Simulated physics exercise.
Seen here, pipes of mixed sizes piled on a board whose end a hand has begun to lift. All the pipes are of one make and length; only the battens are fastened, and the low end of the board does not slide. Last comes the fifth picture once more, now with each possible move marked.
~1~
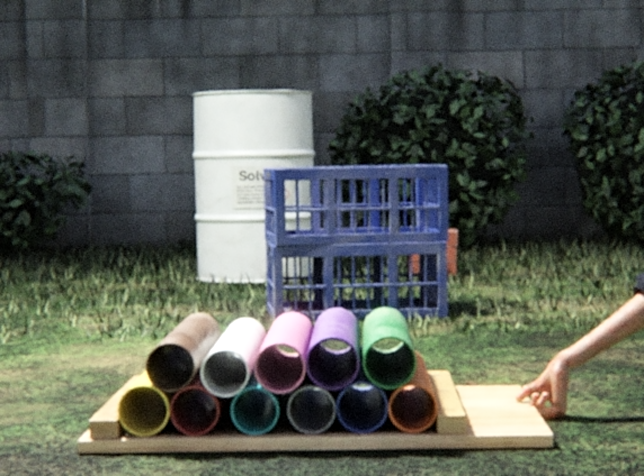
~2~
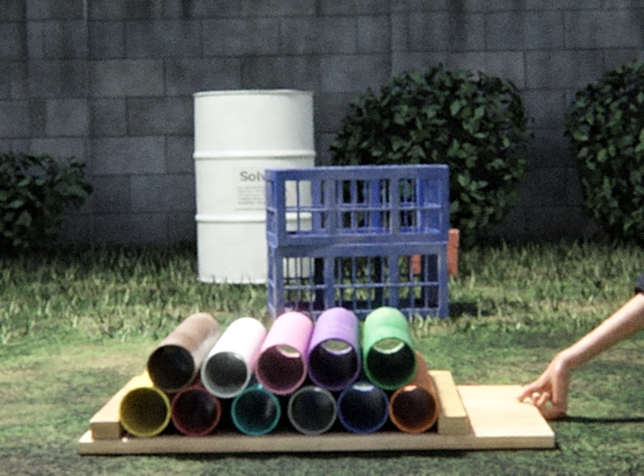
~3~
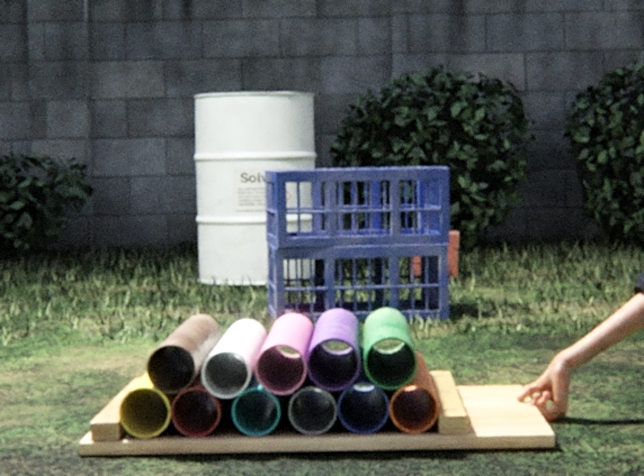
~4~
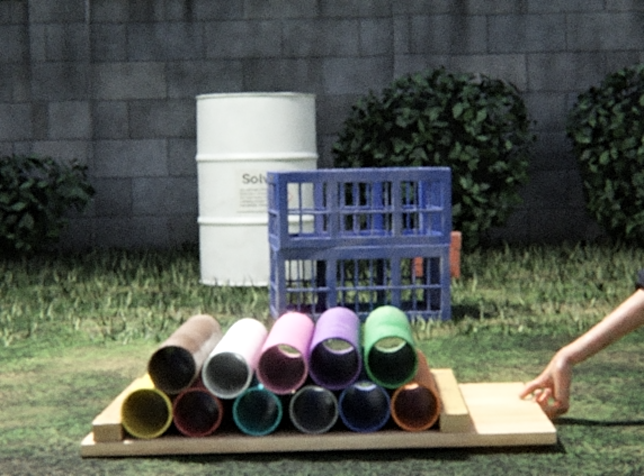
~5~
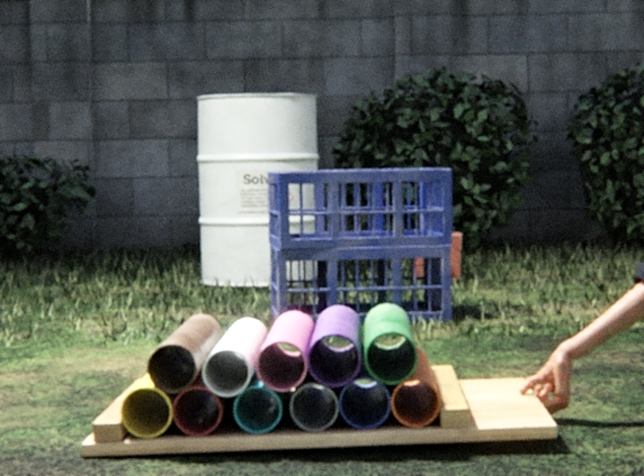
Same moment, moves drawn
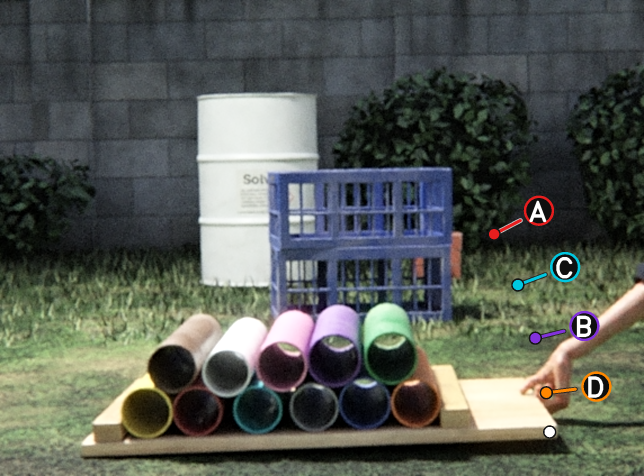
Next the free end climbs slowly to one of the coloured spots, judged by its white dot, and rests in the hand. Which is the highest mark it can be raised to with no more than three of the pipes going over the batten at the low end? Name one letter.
No higher than C.
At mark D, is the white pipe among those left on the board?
The white pipe: Yes.
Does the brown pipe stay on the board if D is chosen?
The brown pipe: Yes.
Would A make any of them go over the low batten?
Yes.
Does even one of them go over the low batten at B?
At B: No.
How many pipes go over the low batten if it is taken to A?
At A the number is four.
On the copy, A at (494, 234); B at (535, 338); C at (518, 285); D at (546, 393); the white dot at (550, 432).
On C. First, board at 16°.
Then, board at 20°.
Finally, board at 20°, three over the low batten (brown, white, pink).
By contrast, A four over the low batten (brown, white, purple, pink); B none over the low batten; D none over the low batten.
